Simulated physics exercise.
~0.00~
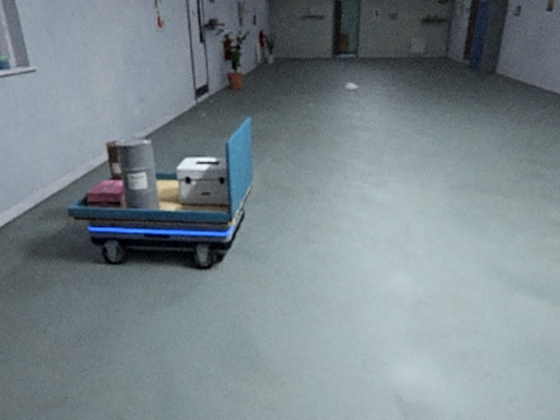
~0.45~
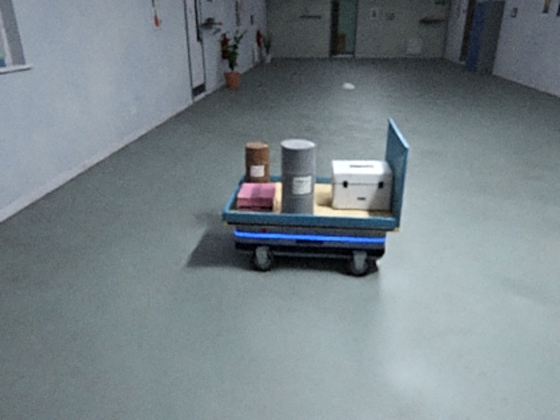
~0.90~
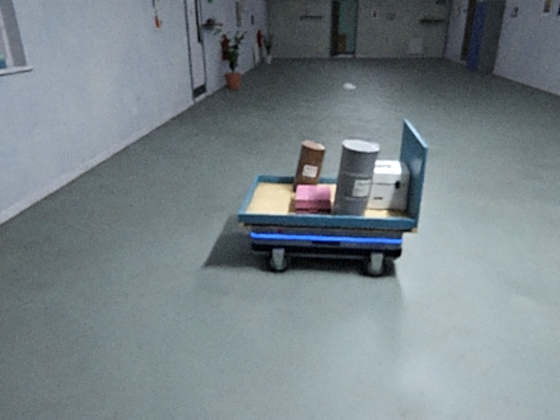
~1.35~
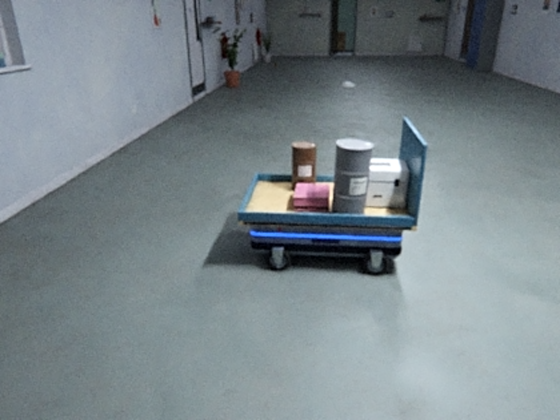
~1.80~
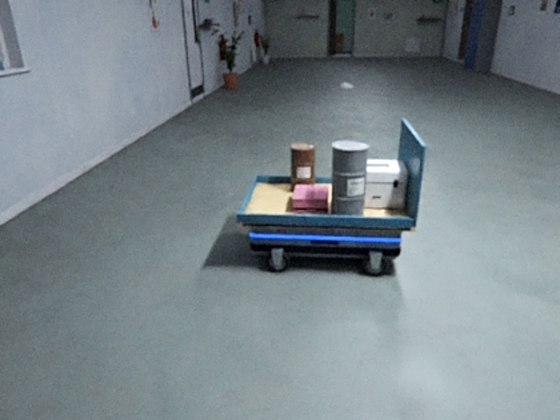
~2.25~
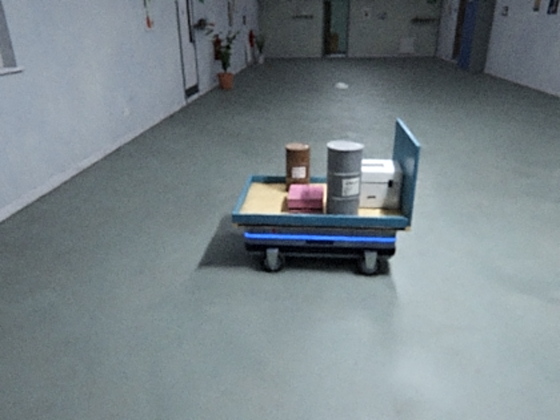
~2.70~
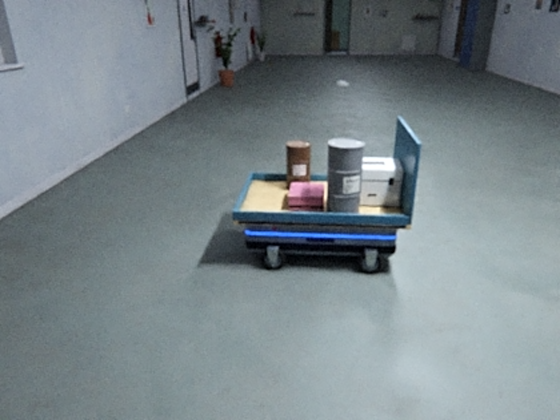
A flat blue cart carrying a pink parcel, a white toolbox, a grey canister and a brown canister rolls to the right across a grey floor in a long hallway. It slows and comes to a stop near the middle. As it halts, the load shifts forward toward the tall board at the right end, and the brown canister tips slightly. The brown canister then settles back upright. The cart stays still, with everything aboard, the canisters standing, the toolbox by the board and bare deck showing at the left.
